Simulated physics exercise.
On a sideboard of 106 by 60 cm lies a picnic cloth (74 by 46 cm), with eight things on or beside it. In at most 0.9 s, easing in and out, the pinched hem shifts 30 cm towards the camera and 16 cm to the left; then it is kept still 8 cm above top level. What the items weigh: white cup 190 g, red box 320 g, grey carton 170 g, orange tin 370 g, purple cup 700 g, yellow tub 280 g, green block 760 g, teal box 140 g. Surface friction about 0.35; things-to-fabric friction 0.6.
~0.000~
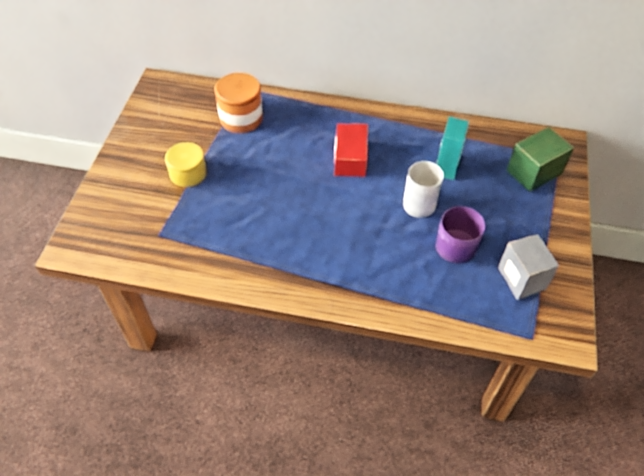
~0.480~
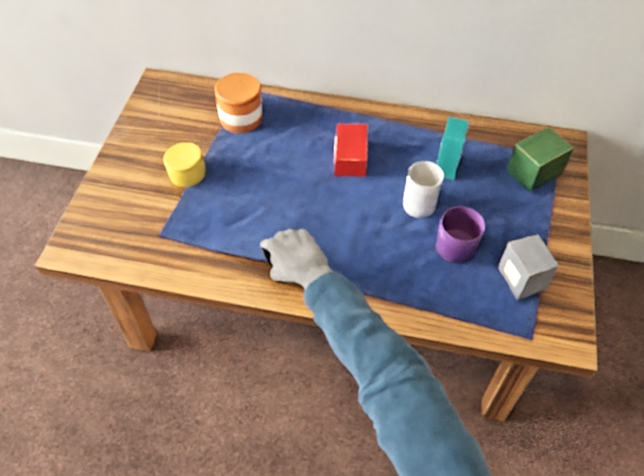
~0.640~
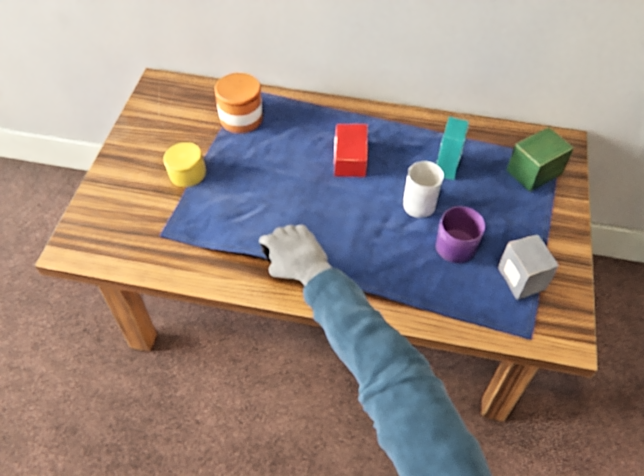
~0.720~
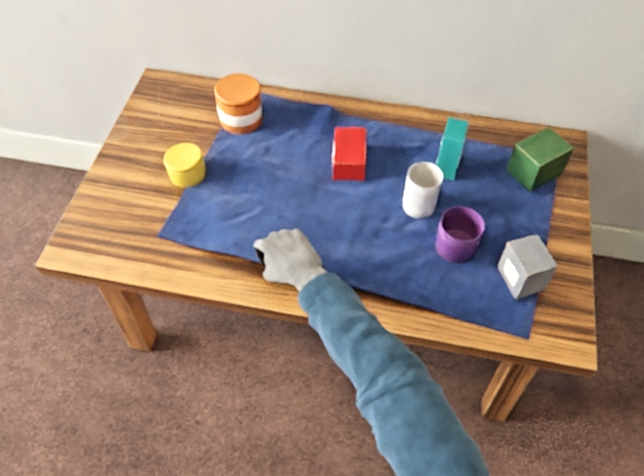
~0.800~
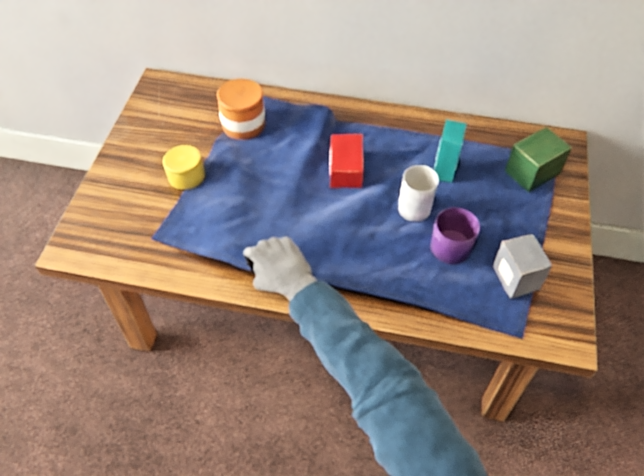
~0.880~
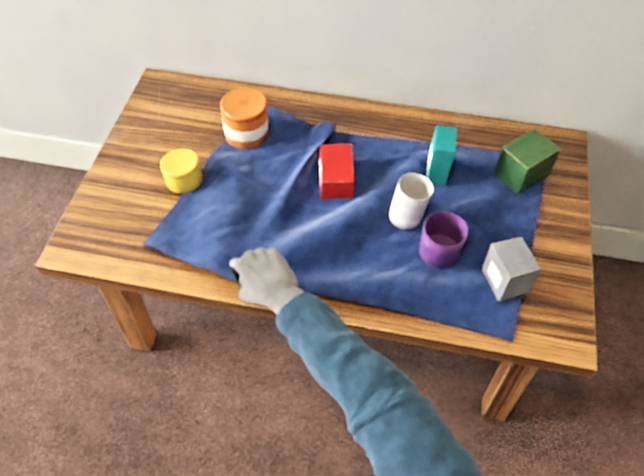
On a wooden table, a gloved hand reaches in and grips the near edge of a blue cloth, then pulls it slightly left and towards the viewer, shifting the red box, cups and other items on it a little.
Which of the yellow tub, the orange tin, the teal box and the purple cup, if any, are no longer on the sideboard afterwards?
As I see it, looks like the yellow tub is fine up there. Looks like the orange tin is fine up there. Looks like the teal box is fine up there. Looks like the purple cup is done for.
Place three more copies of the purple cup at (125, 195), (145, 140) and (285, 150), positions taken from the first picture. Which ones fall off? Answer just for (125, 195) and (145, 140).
Result, in order: On top at the end; on top at the end.
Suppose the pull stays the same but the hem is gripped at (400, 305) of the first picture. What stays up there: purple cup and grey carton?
Lab note: Purple cup is gone from the top, grey carton is gone from the top.
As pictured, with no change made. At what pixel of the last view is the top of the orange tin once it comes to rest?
Rest point, last frame: Approx. (178, 192).
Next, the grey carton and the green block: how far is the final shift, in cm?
About: Grey carton off the top, green block 40 cm.
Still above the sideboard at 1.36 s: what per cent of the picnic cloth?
Share within the edges: Approx. 65 %.
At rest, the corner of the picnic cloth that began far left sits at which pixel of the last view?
In the final picture it's somewhere around (207, 180).
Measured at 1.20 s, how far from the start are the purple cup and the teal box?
Purple cup: 20 cm; teal box: 20 cm.
At 1.0 s, 90 % of the picnic cloth is still over the top; orange tin 13 cm off its start, purple cup 13 cm off its start, teal box 10 cm off its start.
At 1.2 s, 75 % of the picnic cloth is still over the top; orange tin 22 cm off its start, purple cup 21 cm off its start, teal box on its side, 20 cm off its start.
At 1.4 s, 65 % of the picnic cloth is still over the top; purple cup 28 cm off its start at (341, 299), orange tin 27 cm off its start at (192, 177), teal box on its side, 26 cm off its start at (354, 222).
At 1.5 s, 60 % of the picnic cloth is still over the top; purple cup on its side, 35 cm off its start, teal box on its side, 31 cm off its start, orange tin 30 cm off its start.
At 3.1 s, 55 % of the picnic cloth is still over the top; purple cup over the edge, teal box on its side, 35 cm off its start at (329, 251), orange tin 31 cm off its start at (178, 192), yellow tub 9 cm off its start at (154, 182).
